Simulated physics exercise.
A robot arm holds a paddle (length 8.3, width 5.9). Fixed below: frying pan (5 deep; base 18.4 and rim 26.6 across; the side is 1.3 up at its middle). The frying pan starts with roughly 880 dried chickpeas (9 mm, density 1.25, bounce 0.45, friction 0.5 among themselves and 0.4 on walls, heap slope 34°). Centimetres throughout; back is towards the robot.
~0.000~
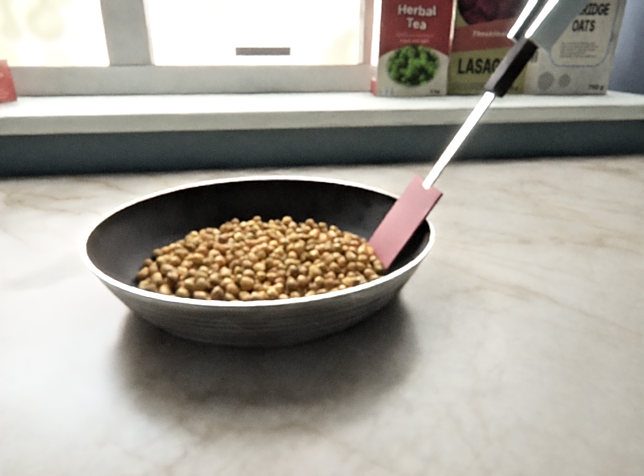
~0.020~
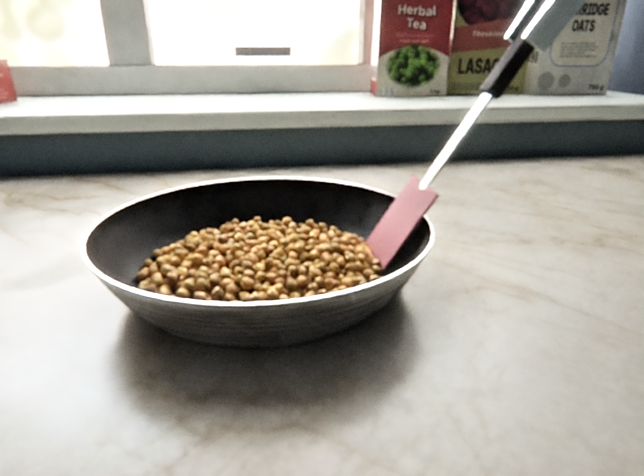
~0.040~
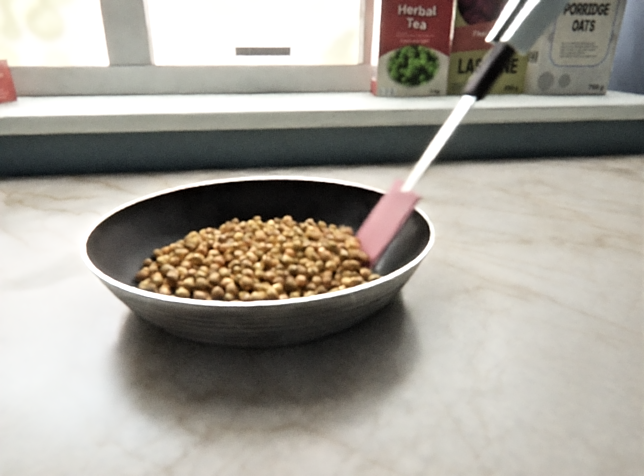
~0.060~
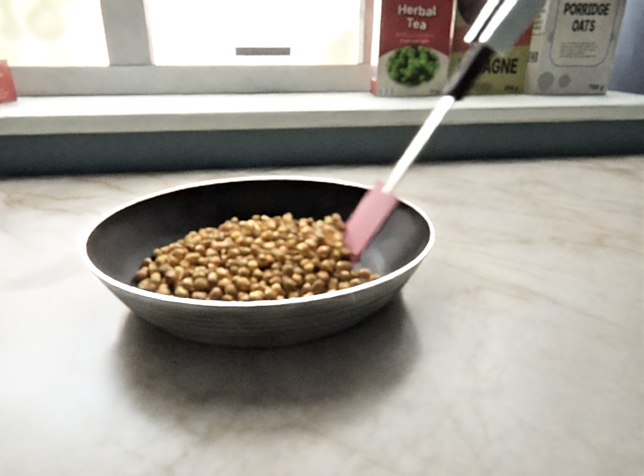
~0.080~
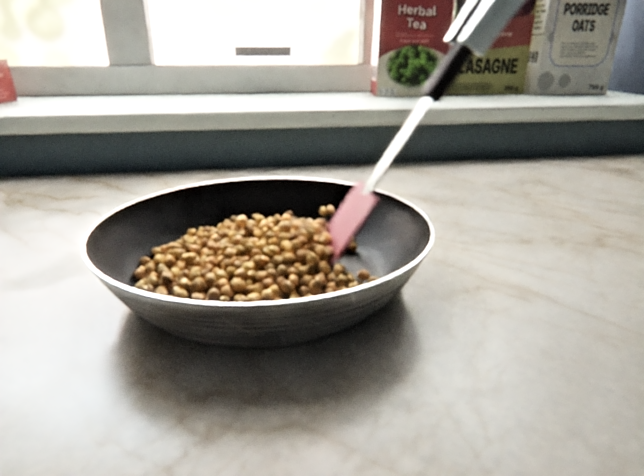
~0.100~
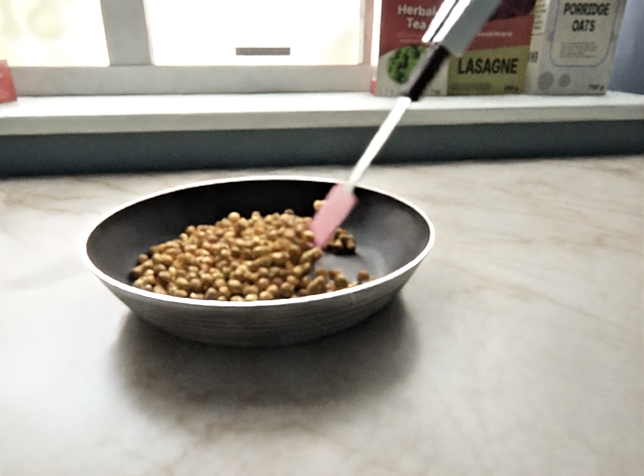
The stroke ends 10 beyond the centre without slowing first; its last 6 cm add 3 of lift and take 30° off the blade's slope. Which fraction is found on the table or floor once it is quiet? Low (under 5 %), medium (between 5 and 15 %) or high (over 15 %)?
Share on the table or floor: Medium (between 5 and 15 %).
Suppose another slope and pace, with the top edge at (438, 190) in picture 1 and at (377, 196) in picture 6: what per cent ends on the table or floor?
About 5 per cent.
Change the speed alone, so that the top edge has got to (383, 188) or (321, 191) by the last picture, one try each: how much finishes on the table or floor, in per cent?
About 0 and 15 per cent.
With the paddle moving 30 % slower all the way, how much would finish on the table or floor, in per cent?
It would be near 5 per cent.
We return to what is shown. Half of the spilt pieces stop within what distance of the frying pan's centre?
Some 24 cm.
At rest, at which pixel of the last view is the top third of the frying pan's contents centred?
At about (176, 258).
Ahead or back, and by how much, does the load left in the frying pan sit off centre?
Some 3.0 cm ahead.
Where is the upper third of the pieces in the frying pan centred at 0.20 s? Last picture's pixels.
At about (186, 249).
By 0.15 s, sloping 57°, highest piece 5 above the table; 877 in the frying pan.
By 0.20 s, sloping 46°, highest piece 6 above the table; 877 in the frying pan.
By 0.42 s, sloping 27°, highest piece 6 above the table; 786 in the frying pan, 81 on the table or floor, 10 on the blade or in flight.
By 1.47 s, sloping 27°, highest piece 4 above the table; 786 in the frying pan, 91 on the table or floor.
Final count, 786 in the frying pan, 91 on the table or floor. That is 10 % on the table or floor.
